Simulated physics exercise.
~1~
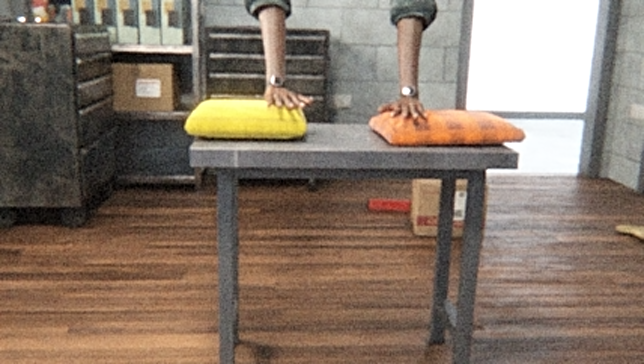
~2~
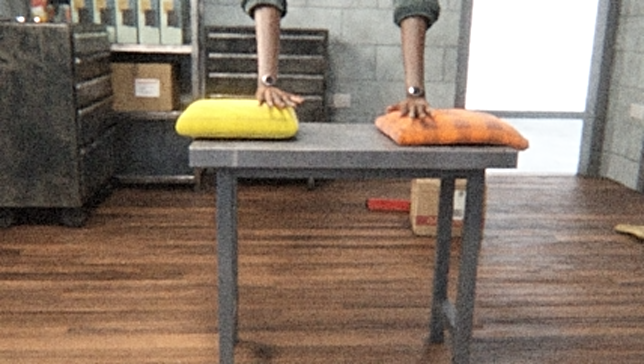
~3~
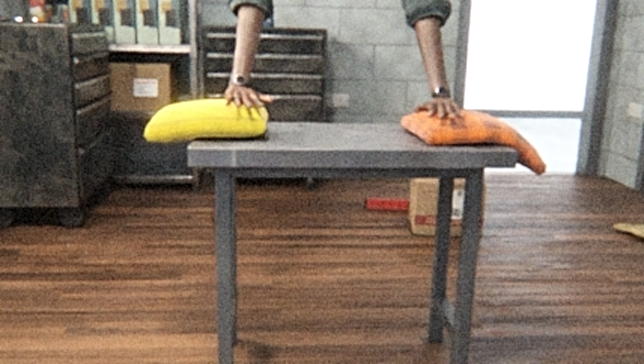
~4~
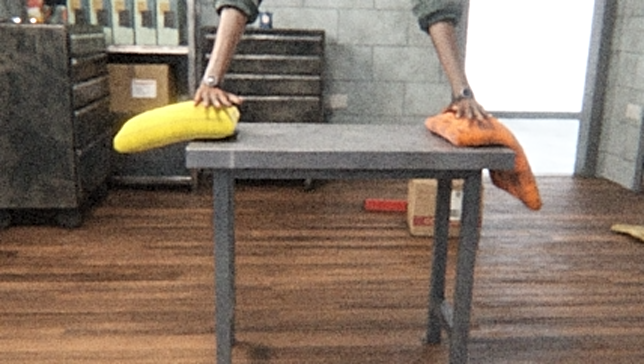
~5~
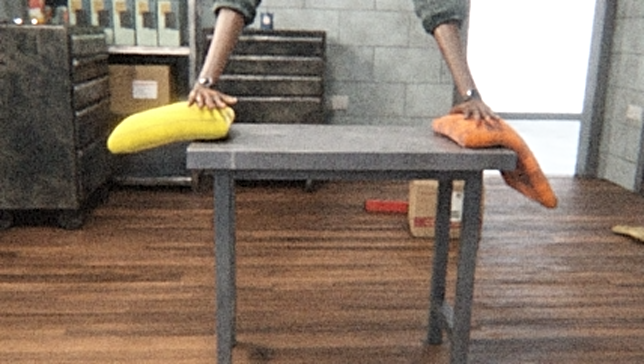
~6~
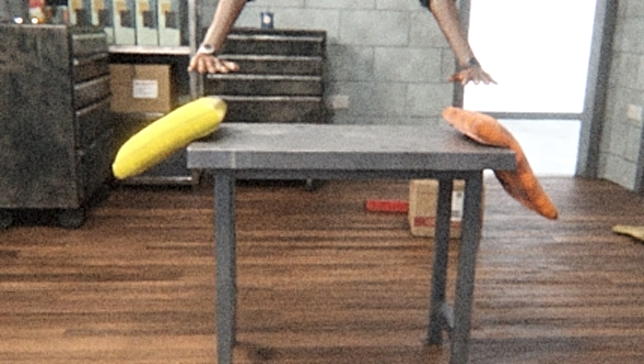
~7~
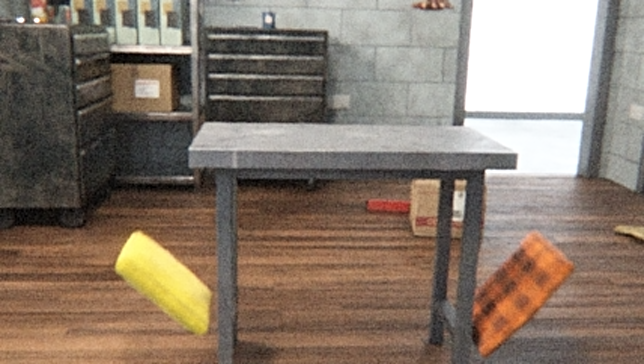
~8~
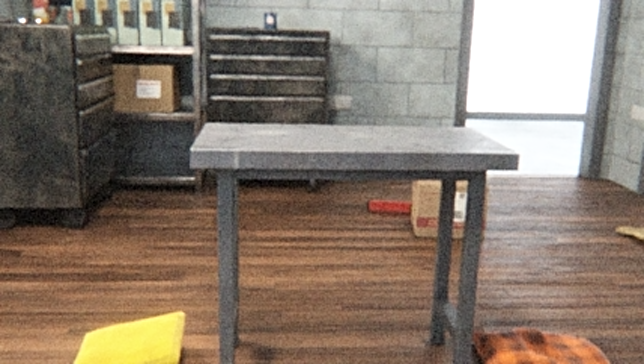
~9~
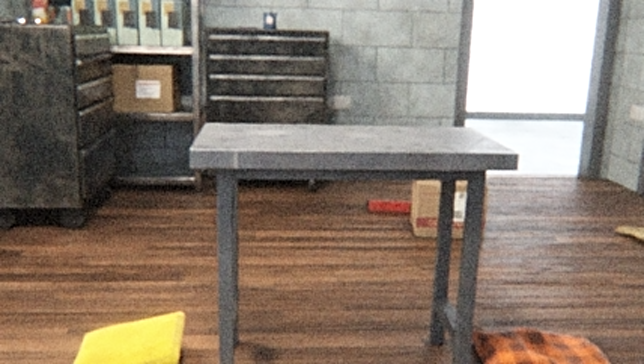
A yellow soft bag and an orange folded blanket with a dark check lie on a grey table, each under a hand, in a workshop with a wooden floor, seen from the front by a slightly swaying camera. The hands push them apart, the bag to the left end and the blanket to the right, until both jut out and the blanket droops. The hands lift away, and the bag tips outwards as the blanket slips down. Both drop past the table's ends. They finish lying still on the floor on opposite sides, leaving the tabletop bare.
